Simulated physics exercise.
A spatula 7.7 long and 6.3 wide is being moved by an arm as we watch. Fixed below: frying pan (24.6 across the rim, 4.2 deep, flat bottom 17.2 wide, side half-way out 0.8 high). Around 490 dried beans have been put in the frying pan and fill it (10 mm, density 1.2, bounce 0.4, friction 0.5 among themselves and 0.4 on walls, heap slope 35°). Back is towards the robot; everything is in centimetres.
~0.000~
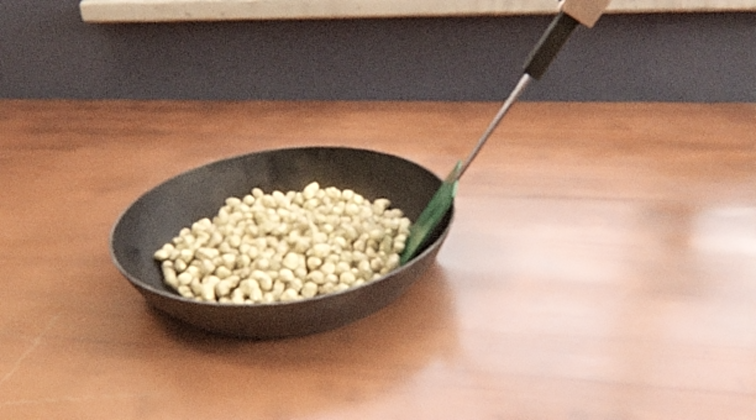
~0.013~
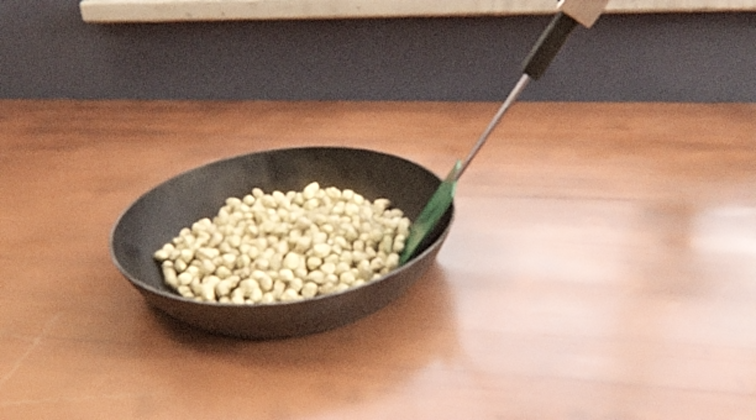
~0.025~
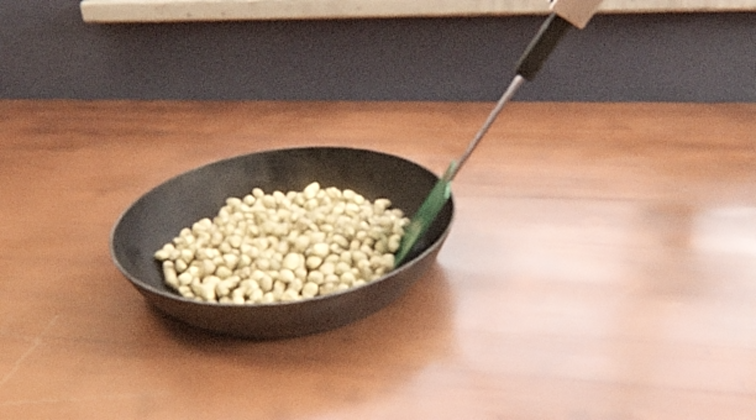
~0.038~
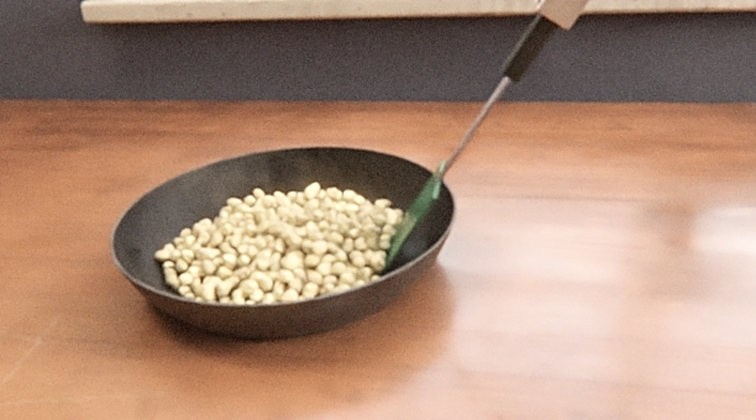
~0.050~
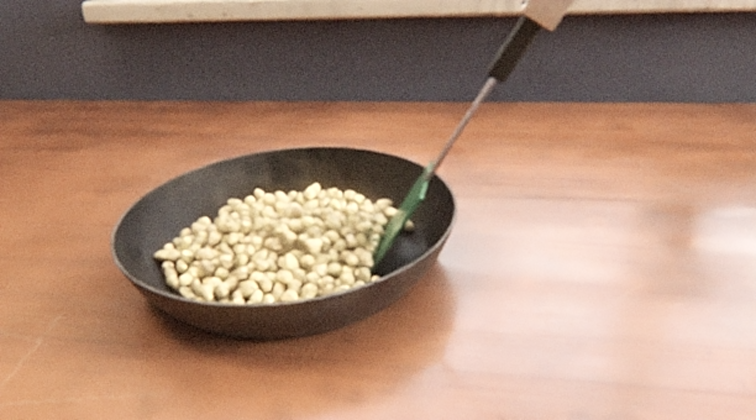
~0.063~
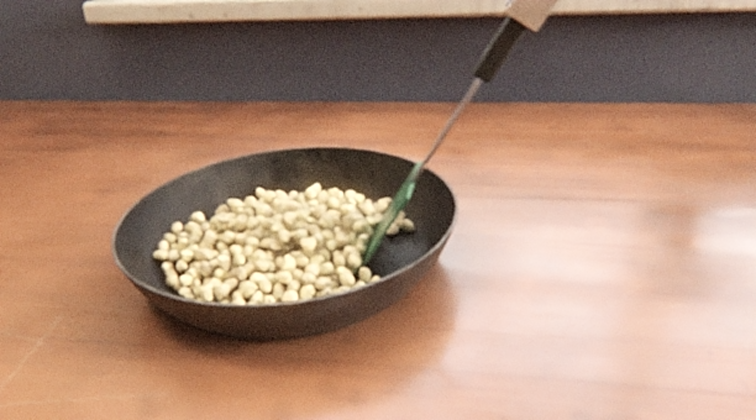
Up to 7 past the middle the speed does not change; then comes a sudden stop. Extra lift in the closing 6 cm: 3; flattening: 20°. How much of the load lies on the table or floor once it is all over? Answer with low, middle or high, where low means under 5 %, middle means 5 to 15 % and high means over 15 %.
Low.
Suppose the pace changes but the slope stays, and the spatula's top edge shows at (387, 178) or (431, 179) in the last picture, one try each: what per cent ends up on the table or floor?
About 10 and 0 percent.
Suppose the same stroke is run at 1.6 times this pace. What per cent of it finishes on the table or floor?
Near 10 in a hundred.
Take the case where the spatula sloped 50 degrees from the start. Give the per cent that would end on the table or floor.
Somewhere around 0 per cent would end on the table or floor.
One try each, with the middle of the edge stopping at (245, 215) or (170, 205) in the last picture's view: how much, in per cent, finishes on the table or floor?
First try roughly 0 percent, second roughly 15 percent.
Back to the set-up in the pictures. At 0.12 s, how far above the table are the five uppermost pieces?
Roughly 4 cm above the table.
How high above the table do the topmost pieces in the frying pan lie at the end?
About 5.0 centimetres.
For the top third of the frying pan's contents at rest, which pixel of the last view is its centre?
It is centred near (186, 220) in the last view.
By 0.12 s, sloping 58°, highest piece 4 above the table; 494 in the frying pan.
By 0.18 s, sloping 50°, highest piece 5 above the table; 494 in the frying pan.
By 0.41 s, sloping 38°, highest piece 5 above the table; 490 in the frying pan, 4 on the table or floor.
By 1.46 s, sloping 38°, highest piece 5 above the table; 490 in the frying pan, 4 on the table or floor.
Final count, 490 in the frying pan, 4 on the table or floor. That is 1 % on the table or floor.
